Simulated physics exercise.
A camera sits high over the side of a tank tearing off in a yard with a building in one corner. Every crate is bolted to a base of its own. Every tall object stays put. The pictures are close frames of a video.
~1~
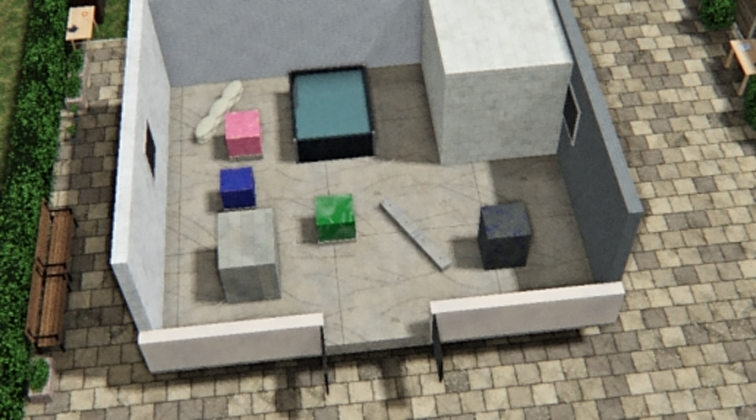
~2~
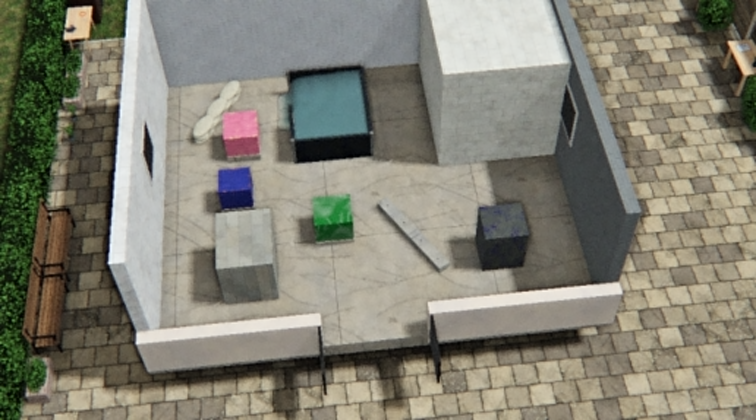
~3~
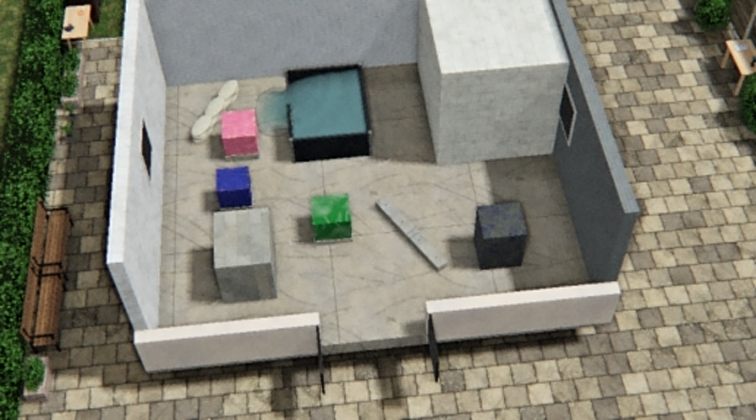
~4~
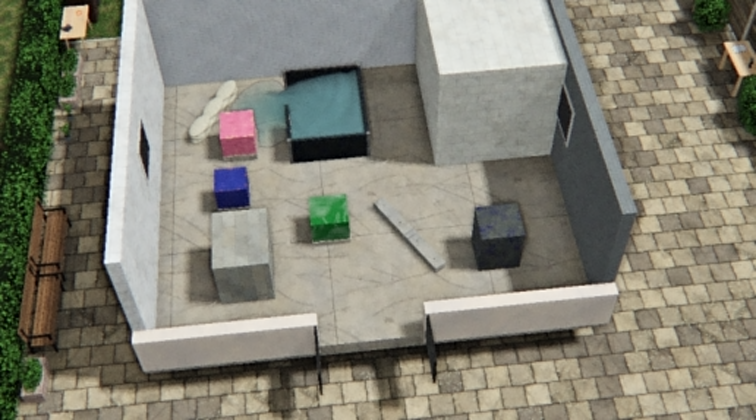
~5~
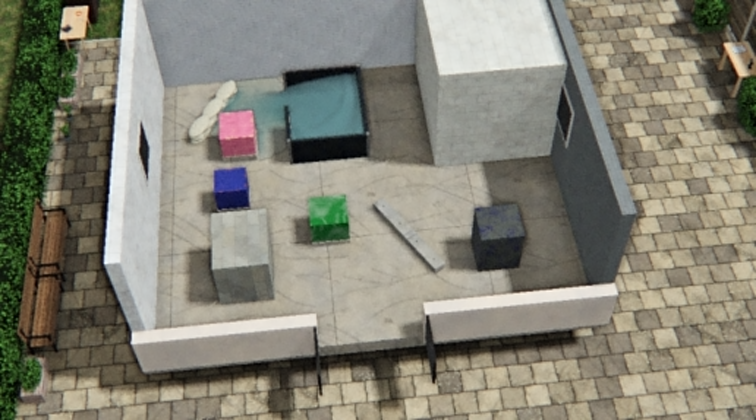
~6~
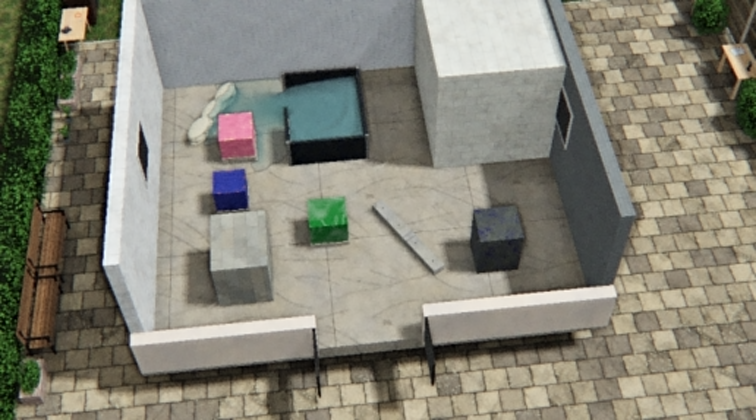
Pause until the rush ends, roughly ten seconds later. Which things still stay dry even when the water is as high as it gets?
In the end the green crate is left alone by the water; the pink crate is lapped by the water; the blue crate is left alone by the water.
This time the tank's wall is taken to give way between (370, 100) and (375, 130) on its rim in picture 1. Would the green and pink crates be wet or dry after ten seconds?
Note: Green one is left dry; pink one is left dry.
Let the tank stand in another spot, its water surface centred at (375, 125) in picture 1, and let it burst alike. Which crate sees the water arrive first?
That would be the pink one.
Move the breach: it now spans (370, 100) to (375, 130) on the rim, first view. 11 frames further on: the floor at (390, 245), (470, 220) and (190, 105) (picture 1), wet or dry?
Spared; drenched; spared.
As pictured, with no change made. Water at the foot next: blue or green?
Answer: The crate marked blue.
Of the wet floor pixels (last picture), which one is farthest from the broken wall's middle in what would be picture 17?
Roughly at (158, 256).
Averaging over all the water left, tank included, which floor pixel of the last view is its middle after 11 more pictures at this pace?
My pick is pixel (277, 127).
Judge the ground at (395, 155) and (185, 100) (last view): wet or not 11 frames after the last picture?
Clear, then swamped.
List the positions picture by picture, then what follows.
In the first frame, the water tank at (331, 104) is whole and still.
In the second frame, the front is at (285, 129), out from the gap at (292, 105).
In the third frame, the front is at (264, 130), out from the gap at (291, 105).
In the fourth frame, the front is at a hidden place, out from the gap at (289, 106).
In the fifth frame, water pours out at (288, 106) and has run to (214, 132).
In the sixth frame, the front is at (205, 142), out from the gap at (287, 108).
A moment on, water covers 15 % of the floor; the green crate not reached, the pink crate water round its plinth, the blue crate water round its plinth.
Next, water covers 25 % of the floor; the green crate not reached, the pink crate water round its plinth, the blue crate water round its plinth.
Then, water covers 35 % of the floor; the green crate water round its plinth, the pink crate water round its plinth, the blue crate water round its plinth.
Later, water covers 55 % of the floor; the green crate water round its plinth, the pink crate water round its plinth, the blue crate water round its plinth.
In the end, water covers 80 % of the floor; the green crate stayed above the water, the pink crate was topped, the blue crate stayed above the water.
